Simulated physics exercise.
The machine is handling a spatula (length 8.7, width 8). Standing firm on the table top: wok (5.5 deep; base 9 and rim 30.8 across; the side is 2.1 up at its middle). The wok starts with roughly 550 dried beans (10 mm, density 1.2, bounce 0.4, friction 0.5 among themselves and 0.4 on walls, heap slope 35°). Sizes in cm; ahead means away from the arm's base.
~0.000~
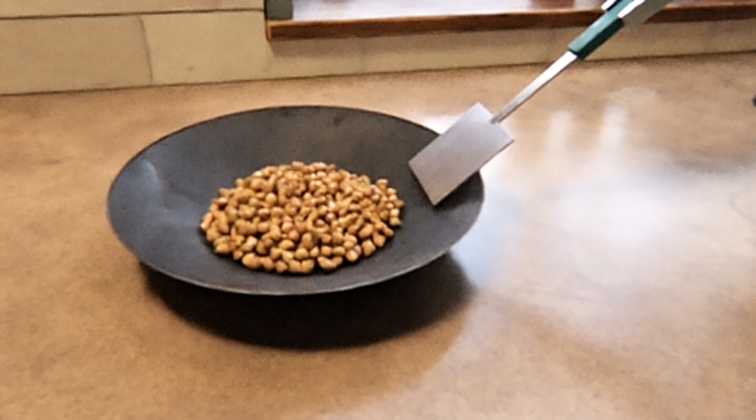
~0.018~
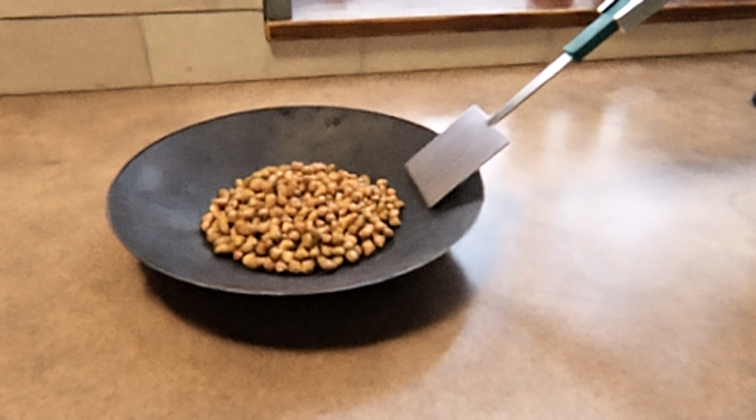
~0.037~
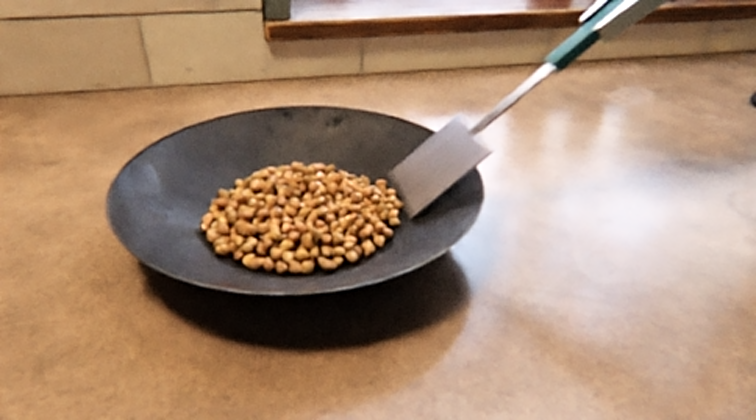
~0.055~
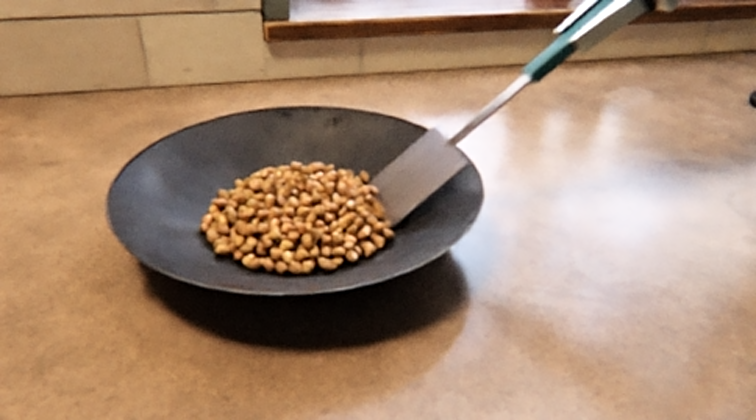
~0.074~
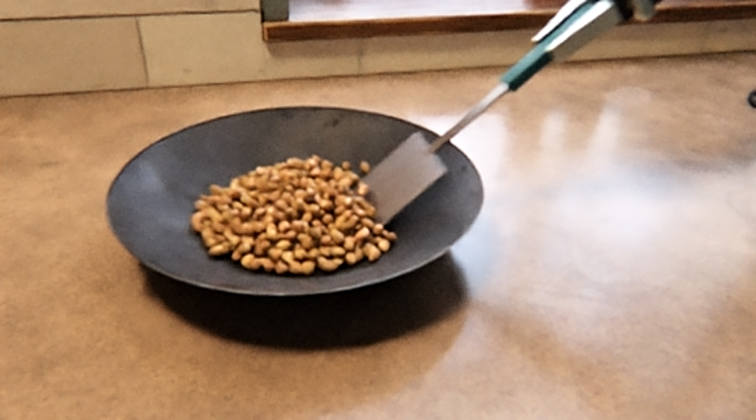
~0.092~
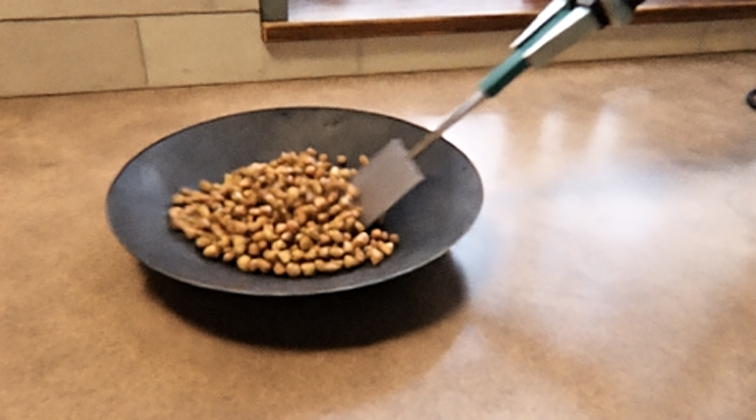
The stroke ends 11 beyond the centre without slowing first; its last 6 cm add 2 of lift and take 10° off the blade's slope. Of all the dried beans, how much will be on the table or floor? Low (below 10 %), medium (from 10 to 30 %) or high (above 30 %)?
Share on the table or floor: High (above 30 %).
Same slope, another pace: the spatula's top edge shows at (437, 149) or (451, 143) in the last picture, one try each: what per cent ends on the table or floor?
Some 30 and 20 per cent.
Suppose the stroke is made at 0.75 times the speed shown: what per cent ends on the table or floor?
About 40 per cent.
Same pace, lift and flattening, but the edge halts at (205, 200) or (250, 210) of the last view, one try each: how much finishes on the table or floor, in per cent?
Some 35 and 0 per cent.
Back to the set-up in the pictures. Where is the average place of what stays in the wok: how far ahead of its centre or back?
Roughly 3.0 cm ahead.
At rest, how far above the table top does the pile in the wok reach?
About 4.5 cm.
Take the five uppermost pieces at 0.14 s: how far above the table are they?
About 6 cm.
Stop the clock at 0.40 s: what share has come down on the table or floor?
About 35 per cent.
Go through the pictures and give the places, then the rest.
The first picture shows spatula top edge at (496, 120), sloping 41°; upper third of the load around (300, 208), from x 205 to 400, top at y 165; 551 in the wok.
The second picture shows spatula top edge at (492, 122), sloping 41°; upper third of the load around (300, 208), from x 205 to 400, top at y 165.
The third picture shows spatula top edge at (475, 131), sloping 41°; upper third of the load around (300, 208), from x 205 to 400, top at y 165.
The fourth picture shows spatula top edge at (453, 142), sloping 41°; upper third of the load around (299, 207), from x 205 to 395, top at y 165.
The fifth picture shows spatula top edge at (431, 151), sloping 41°; upper third of the load around (292, 202), from x 195 to 390, top at y 160.
The sixth picture shows spatula top edge at (409, 158), sloping 41°; upper third of the load around (281, 201), from x 175 to 395, top at y 155; 551 in the wok.
By 0.14 s, sloping 41°, highest piece 7 above the table; 551 in the wok.
By 0.18 s, sloping 38°, highest piece 7 above the table; 551 in the wok.
By 0.40 s, sloping 31°, highest piece 8 above the table; 312 in the wok, 193 on the table or floor, 46 on the blade or in flight.
By 1.45 s, sloping 31°, highest piece 4 above the table; 310 in the wok, 241 on the table or floor.
Final count, 310 in the wok, 241 on the table or floor. That is 44 % on the table or floor.
